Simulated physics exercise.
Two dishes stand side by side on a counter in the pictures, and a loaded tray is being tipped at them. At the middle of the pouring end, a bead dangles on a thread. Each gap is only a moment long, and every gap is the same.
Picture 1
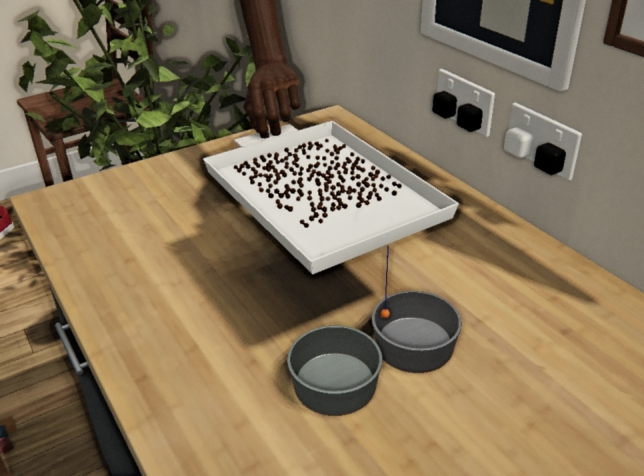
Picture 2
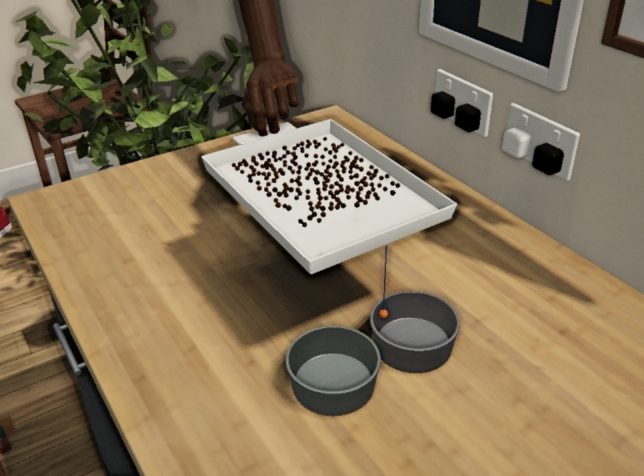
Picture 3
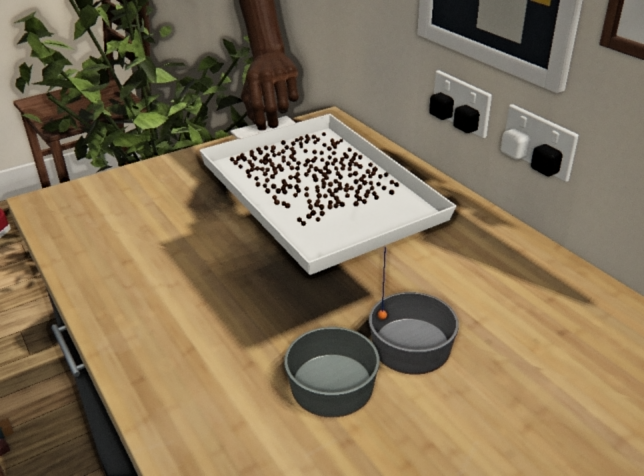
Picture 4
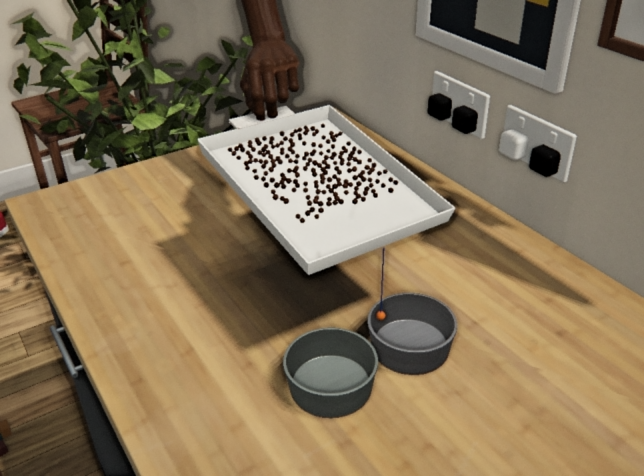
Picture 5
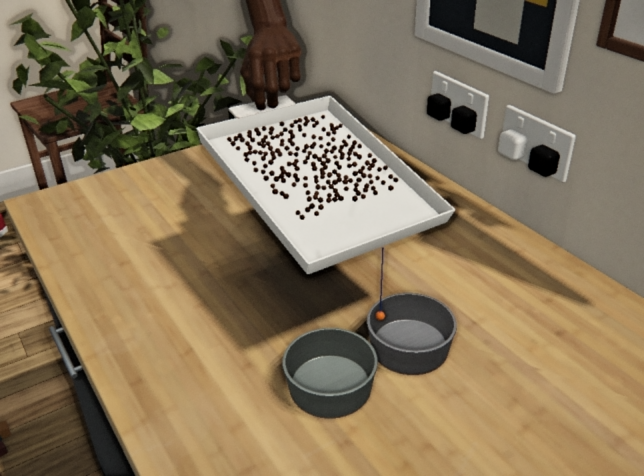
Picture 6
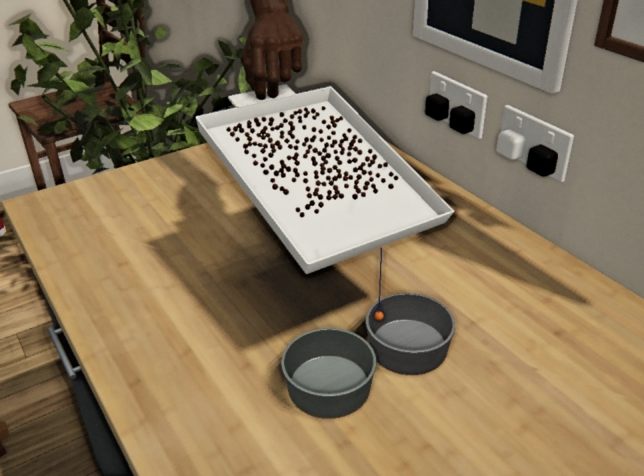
A dark hand gradually raises the far end of a white tray scattered with small dark berries, tilting it toward two grey dishes on a wooden counter, while an orange bead hangs on a thread from the near edge.
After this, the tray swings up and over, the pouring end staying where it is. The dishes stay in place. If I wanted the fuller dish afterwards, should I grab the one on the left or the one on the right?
Grab the right one.
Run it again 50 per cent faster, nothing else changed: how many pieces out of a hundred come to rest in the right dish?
Around 50 percent.
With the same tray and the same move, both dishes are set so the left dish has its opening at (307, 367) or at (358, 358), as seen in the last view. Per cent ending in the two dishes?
It comes to about 30 per cent the first time and about 90 per cent the second.
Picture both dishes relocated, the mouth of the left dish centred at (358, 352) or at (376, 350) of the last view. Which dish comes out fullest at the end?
In order of the tries: The dish on the right side, then the dish on the right side.
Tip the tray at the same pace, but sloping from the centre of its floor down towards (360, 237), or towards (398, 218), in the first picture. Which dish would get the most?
Try 1: The left-side dish; try 2: The right-side dish.
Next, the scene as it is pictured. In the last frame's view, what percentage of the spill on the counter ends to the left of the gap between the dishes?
That's roughly 0 per cent of the pieces.
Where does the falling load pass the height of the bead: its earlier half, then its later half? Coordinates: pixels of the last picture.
Earlier portion about (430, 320); later portion about (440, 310).
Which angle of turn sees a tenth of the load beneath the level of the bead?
Somewhere around 100 degrees.
Shortly afterwards, tray tipped steeply; all but a few on the tray; only a few outside both; only a few in the air.
Next, tray tipped right over; the bulk on the tray; only a few in the left dish; only a few in the right dish; a little outside both; only a few in the air.
Some moments later, tray tipped past a quarter turn; only a few in the left dish; near half in the right dish; near half outside both.
In the end, tray tipped past a quarter turn; only a few in the left dish; near half in the right dish; near half outside both.
